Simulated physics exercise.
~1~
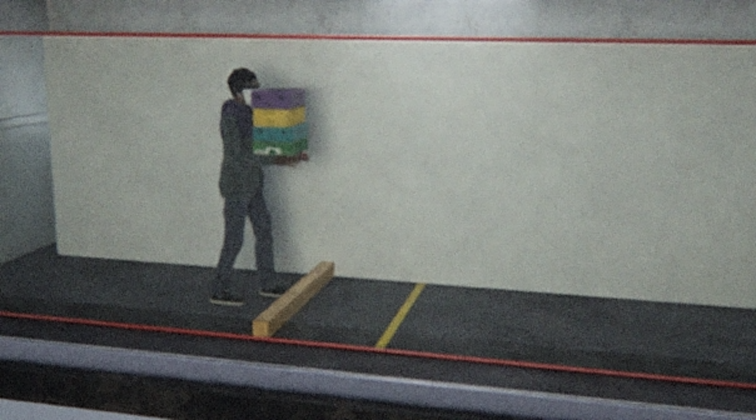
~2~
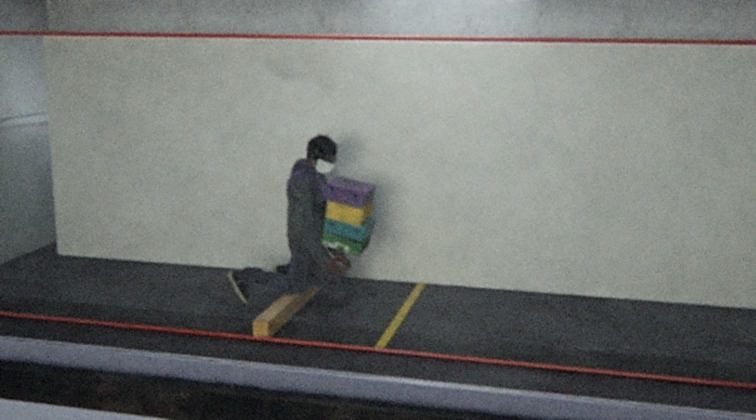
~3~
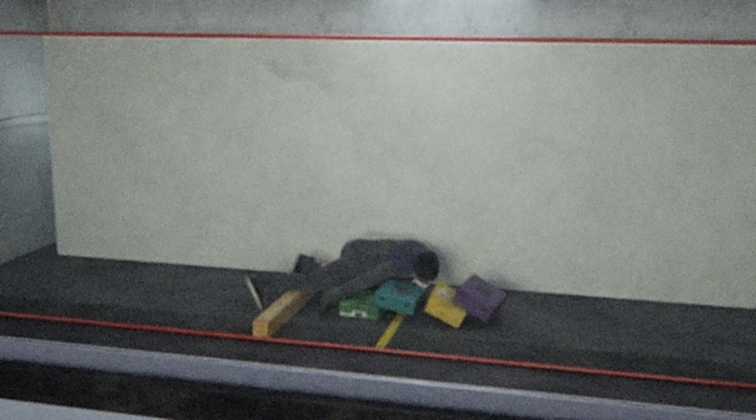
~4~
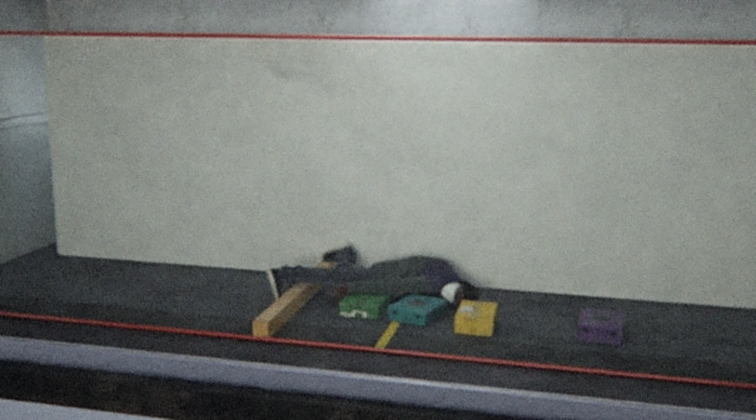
A person in dark clothes and a white face covering stands at the left of a dim, grey-walled space, seen from the side by a still camera. They hold a stack of purple, yellow, teal and green boxes, with a wooden rail at their feet and a yellow line on the dark floor to the right. The person pitches forward over the rail, dropping low with the stack tilting. They sprawl onto the floor as the boxes tumble rightward. Finally they lie flat, head beyond the line, with green short of it and teal, yellow and purple past it, purple farthest right.
